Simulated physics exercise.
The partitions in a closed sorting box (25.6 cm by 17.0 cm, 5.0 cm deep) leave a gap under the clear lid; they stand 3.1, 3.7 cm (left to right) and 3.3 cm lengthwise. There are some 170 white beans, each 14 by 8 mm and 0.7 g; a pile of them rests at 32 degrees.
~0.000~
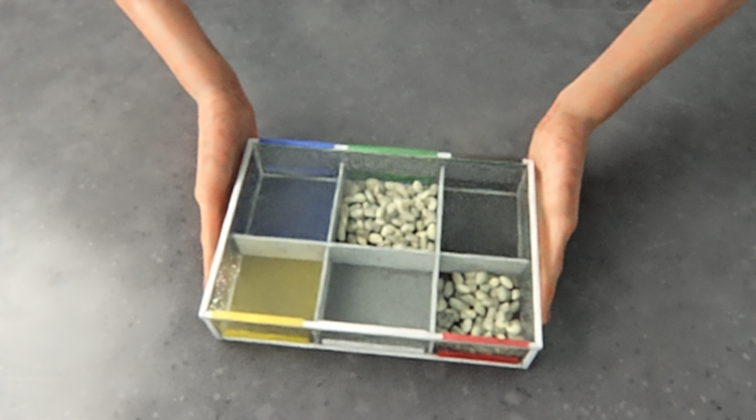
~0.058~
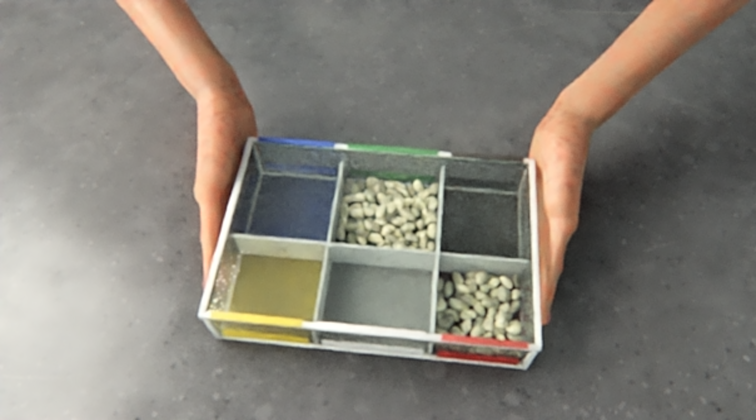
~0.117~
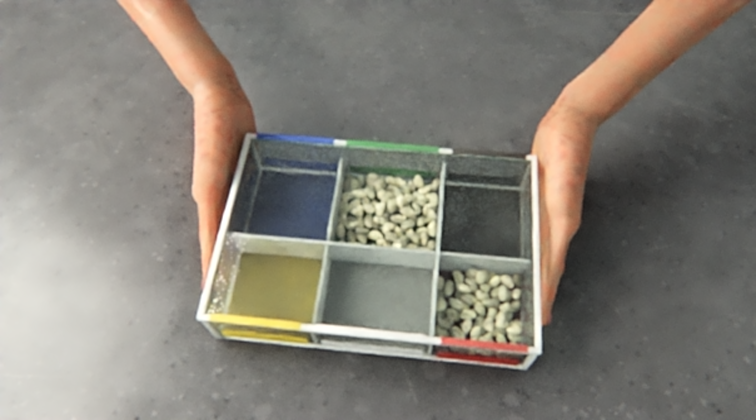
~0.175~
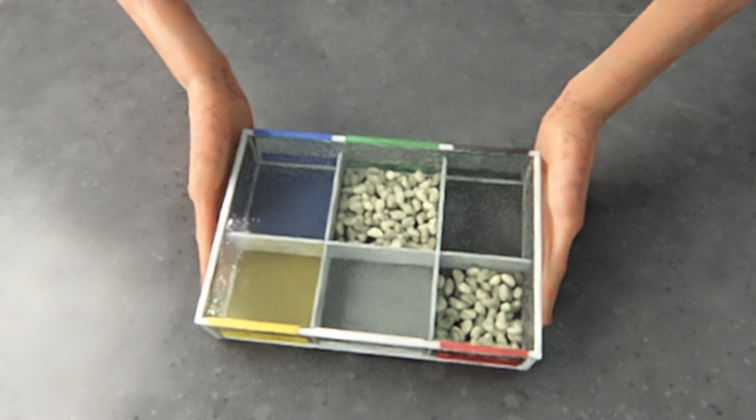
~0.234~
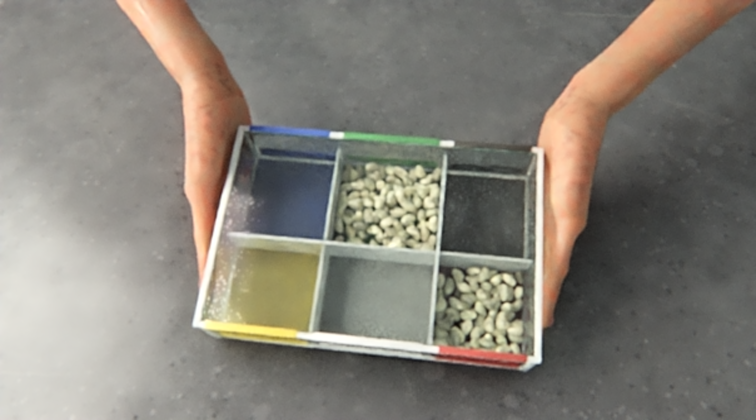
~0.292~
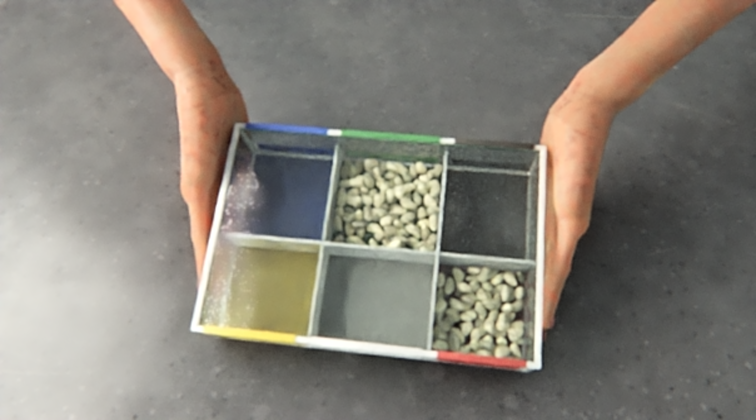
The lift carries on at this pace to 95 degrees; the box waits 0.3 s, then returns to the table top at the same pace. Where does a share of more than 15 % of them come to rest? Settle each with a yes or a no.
Outcome: Red: Holds a share past the limit; blue: Holds a share within the limit; green: Holds a share past the limit; yellow: Holds a share within the limit; white: Holds a share past the limit; black: Holds a share within the limit.
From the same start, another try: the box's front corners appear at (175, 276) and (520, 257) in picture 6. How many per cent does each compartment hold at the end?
So it works out as red at 25 percent, blue at 30 percent, green at 40 percent, yellow at 0 percent, white at 0 percent and black at 0 percent.
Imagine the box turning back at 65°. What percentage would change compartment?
I'd estimate around 0 per cent.
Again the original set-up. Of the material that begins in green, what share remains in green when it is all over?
Roughly 40 per cent.
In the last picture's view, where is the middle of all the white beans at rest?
When it all comes to rest, the middle is near (399, 324).
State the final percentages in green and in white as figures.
Green 25 %, white 25 %.
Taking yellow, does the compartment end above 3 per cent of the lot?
For yellow, the answer is affirmative.
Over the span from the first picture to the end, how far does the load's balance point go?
Displacement: Near 5.0 cm.
Then, at 1.79 s, tilt 95 degrees; red 40 %, green 30 %, yellow 5 %, white 25 %.
After 2.79 s, tilt 48 degrees; red 40 %, green 25 %, yellow 10 %, white 25 %.
After 3.78 s, tilt 0 degrees; red 40 %, green 25 %, yellow 10 %, white 25 %.
In the end, at 4.4 s, red 40 %, blue 0 %, green 25 %, yellow 10 %, white 25 %, black 0 %.
